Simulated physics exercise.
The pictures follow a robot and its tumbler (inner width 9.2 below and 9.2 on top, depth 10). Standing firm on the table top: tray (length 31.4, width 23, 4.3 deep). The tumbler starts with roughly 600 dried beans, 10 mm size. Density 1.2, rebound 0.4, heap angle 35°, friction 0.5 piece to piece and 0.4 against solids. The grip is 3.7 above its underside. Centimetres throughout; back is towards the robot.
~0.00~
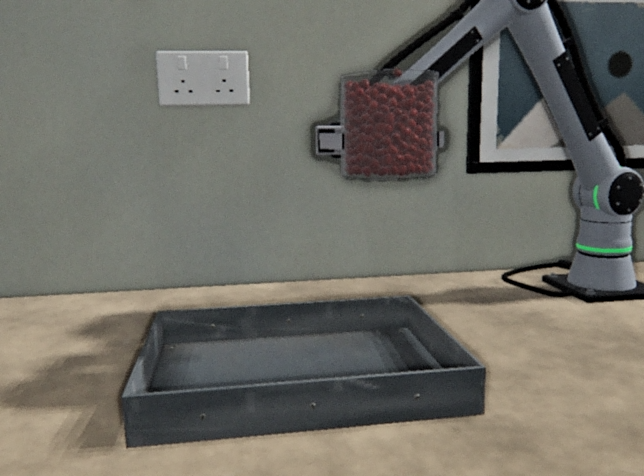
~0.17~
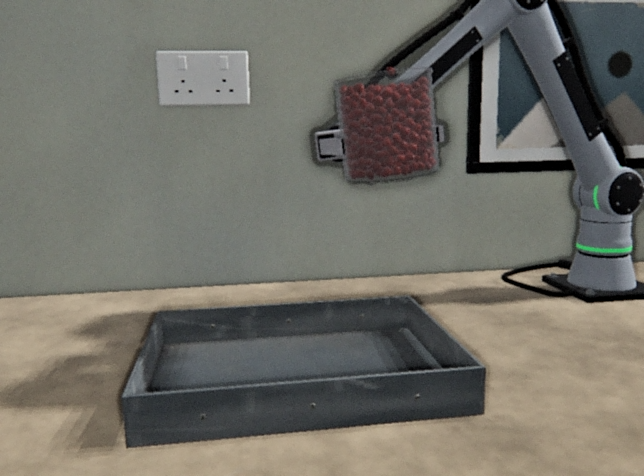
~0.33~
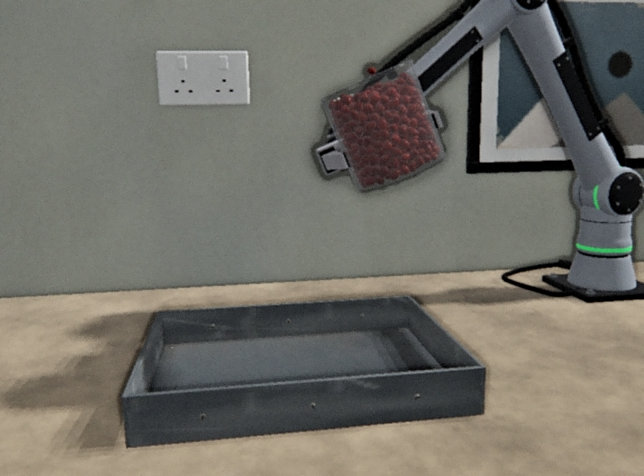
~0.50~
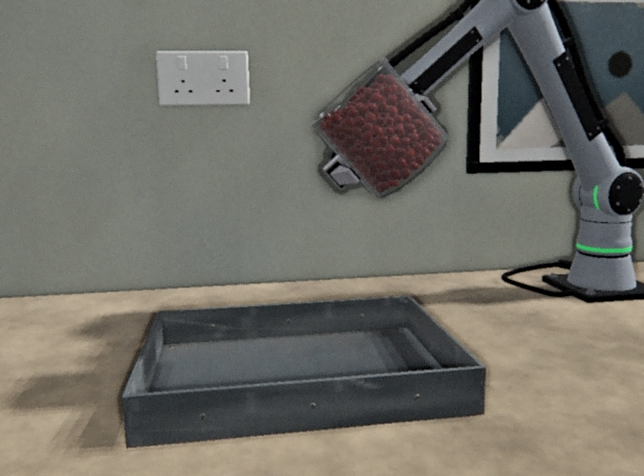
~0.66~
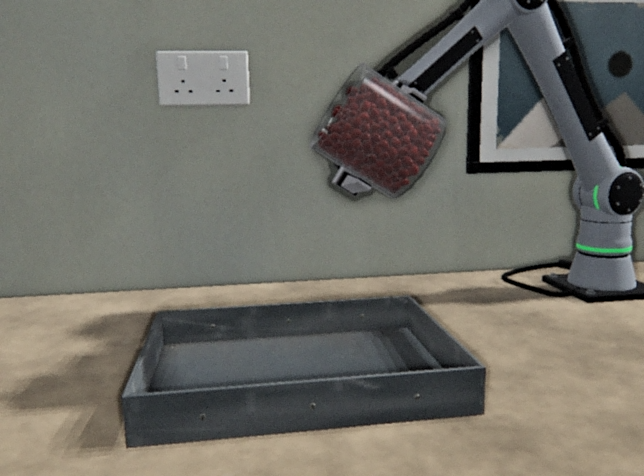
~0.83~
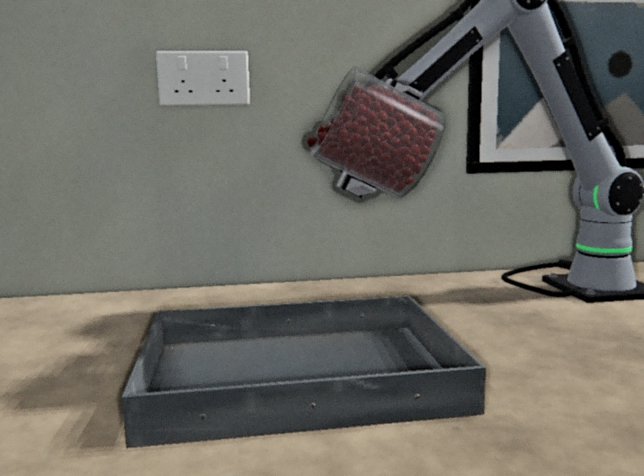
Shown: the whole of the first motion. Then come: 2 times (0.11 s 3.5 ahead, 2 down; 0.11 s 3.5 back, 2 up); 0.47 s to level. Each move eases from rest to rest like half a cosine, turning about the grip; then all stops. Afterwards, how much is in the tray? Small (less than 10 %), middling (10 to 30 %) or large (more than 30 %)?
In the tray the share is middling, 10 to 30 %.
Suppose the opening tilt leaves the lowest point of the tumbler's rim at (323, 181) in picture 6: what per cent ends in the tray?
Some 50 per cent.
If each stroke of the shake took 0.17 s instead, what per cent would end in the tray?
It would be near 10 per cent.
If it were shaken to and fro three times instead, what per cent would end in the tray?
It would be near 20 per cent.
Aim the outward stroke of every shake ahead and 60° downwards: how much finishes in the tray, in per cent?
About 10 per cent.
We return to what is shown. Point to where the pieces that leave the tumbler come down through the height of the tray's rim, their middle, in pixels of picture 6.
Near (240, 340).
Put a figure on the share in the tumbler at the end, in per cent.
About 80 per cent.
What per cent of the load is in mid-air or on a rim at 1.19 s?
Some 3 per cent.
By 1.19 s, tilted 63° forward, highest piece 27 above the table; 526 in the tumbler, 56 in the tray, 16 in flight or on a rim.
By 1.56 s, tilted 21° forward, highest piece 30 above the table; 493 in the tumbler, 102 in the tray, 2 on the table or floor, 1 in flight or on a rim.
By 1.94 s, level, highest piece 31 above the table; 493 in the tumbler, 103 in the tray, 2 on the table or floor.
By 2.99 s, level, highest piece 31 above the table; 493 in the tumbler, 103 in the tray, 2 on the table or floor.
Final count, 493 in the tumbler, 103 in the tray, 2 on the table or floor. That is 17 % in the tray.
